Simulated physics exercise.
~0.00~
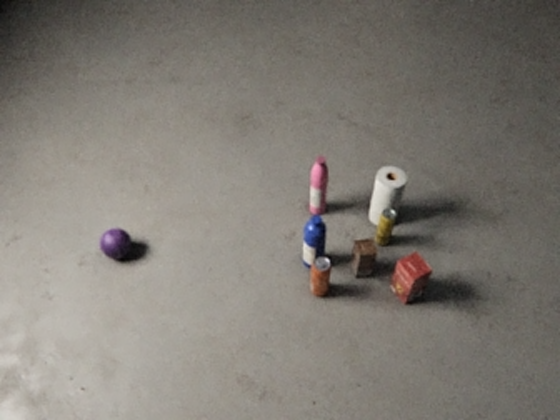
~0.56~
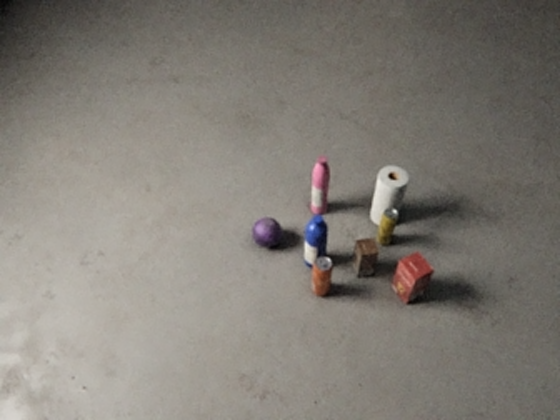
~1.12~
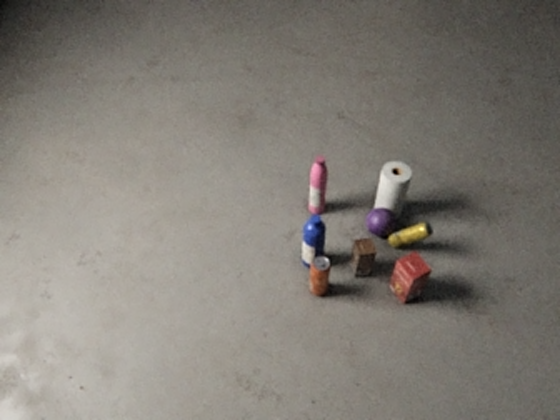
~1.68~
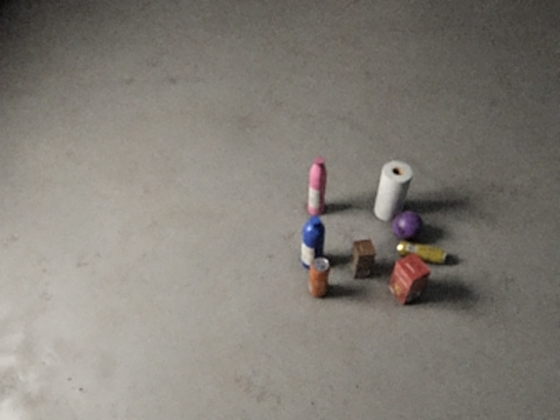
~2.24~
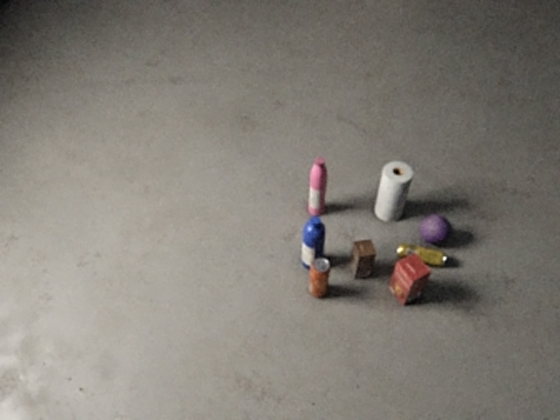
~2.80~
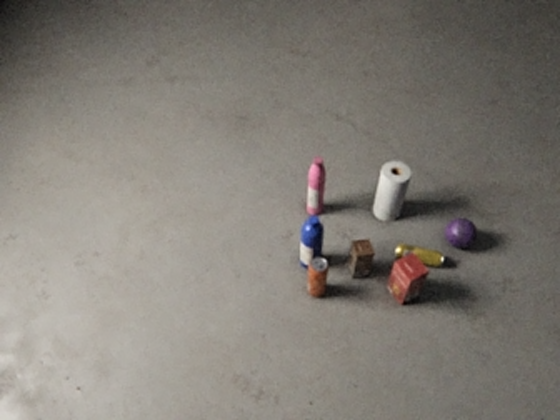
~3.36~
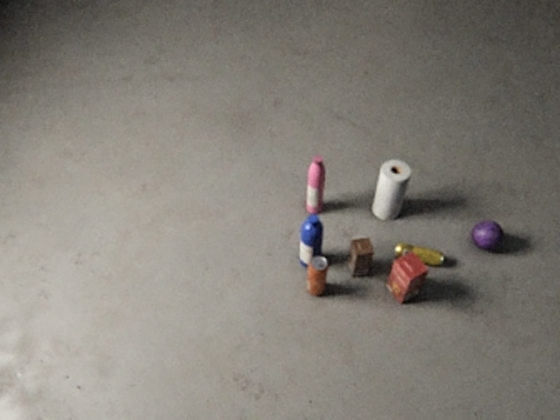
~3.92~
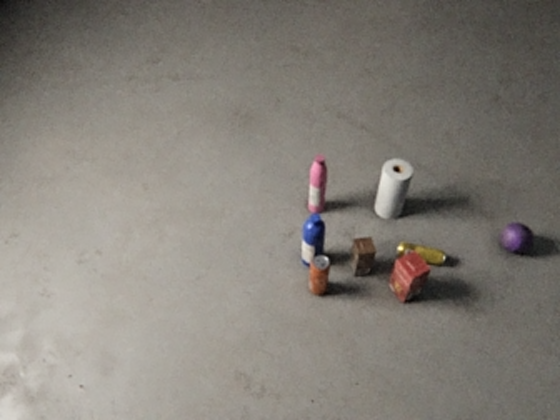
The footage shows a purple ball rolling rightward across a grey floor into a group of seven standing items, knocking over the yellow can beside the white roll, then rolling on to the right while the can lies on its side and the other items remain upright.
